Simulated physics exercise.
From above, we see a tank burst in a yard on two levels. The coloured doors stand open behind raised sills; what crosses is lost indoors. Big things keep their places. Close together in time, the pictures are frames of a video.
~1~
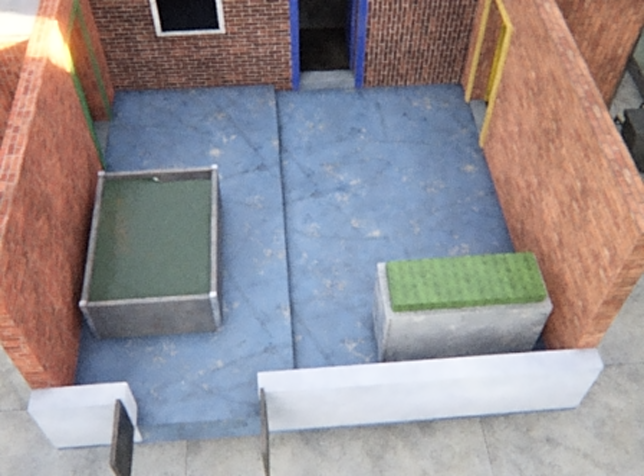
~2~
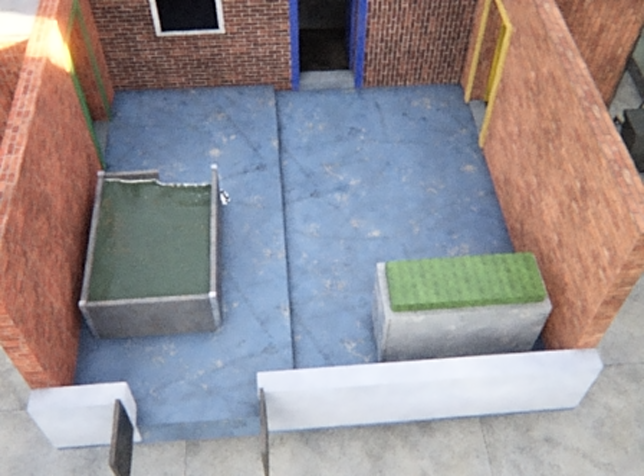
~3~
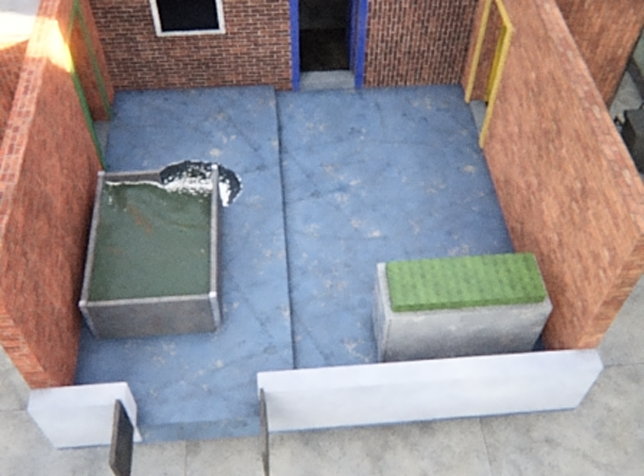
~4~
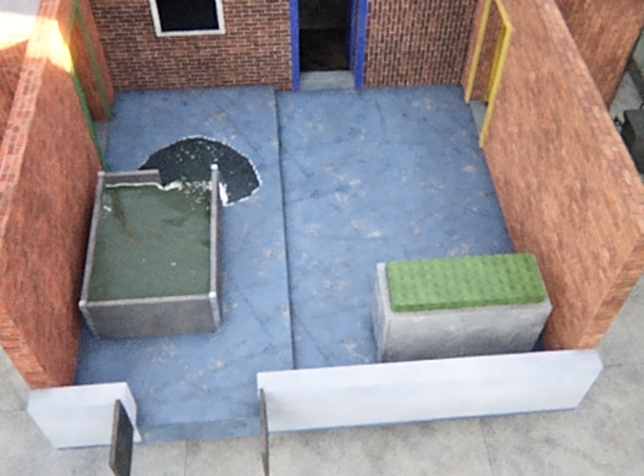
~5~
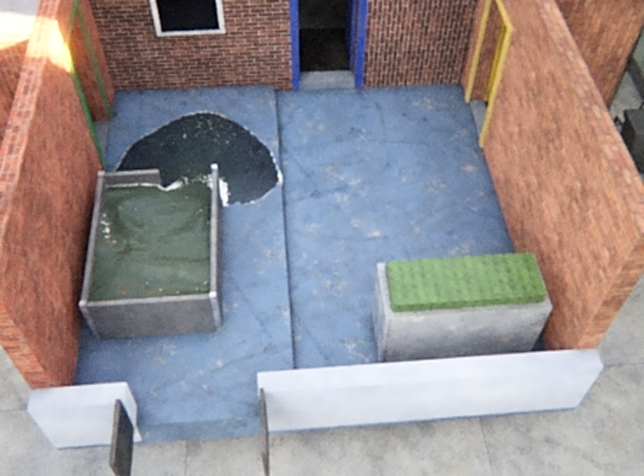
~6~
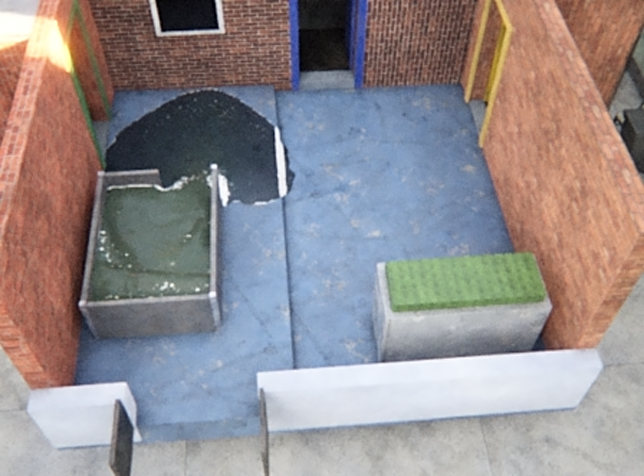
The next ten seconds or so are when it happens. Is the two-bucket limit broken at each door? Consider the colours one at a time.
At the end, the green door will be over the limit. The yellow door will be over the limit. The blue door will be within bounds.
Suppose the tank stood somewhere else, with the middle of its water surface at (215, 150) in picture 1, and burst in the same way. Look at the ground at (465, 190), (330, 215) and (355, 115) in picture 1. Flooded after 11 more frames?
Taking them in the order asked: Spared, then spared, then inundated.
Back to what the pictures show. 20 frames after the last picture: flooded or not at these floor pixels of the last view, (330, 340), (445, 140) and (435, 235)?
Taking them as listed, they are spared, waterlogged and spared.
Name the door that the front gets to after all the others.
Going by the pictures, I'd say the yellow-painted one.
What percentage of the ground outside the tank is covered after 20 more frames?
My best guess is some 45 %.
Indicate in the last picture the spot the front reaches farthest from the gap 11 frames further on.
By then the tip should be at about (459, 85).
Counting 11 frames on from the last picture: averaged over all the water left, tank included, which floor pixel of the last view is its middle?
The centre of mass sits at about (201, 190).
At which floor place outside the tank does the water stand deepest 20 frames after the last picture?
Deepest point: Roughly (459, 85).
A moment on, water covers 30 % of the floor; the green door wet at the sill, nothing in, the yellow door not reached, the blue door wet at the sill, nothing in.
Next, water covers 35 % of the floor; the green door under two buckets in, the yellow door not reached, the blue door wet at the sill, nothing in.
Then, water covers 45 % of the floor; the green door over two buckets in, the yellow door over two buckets in, the blue door under two buckets in.
Later, water covers 60 % of the floor; the green door over two buckets in, the yellow door far over two buckets in, the blue door under two buckets in.
In the end, water covers 85 % of the floor; the green door far over two buckets in, the yellow door far over two buckets in, the blue door under two buckets in.
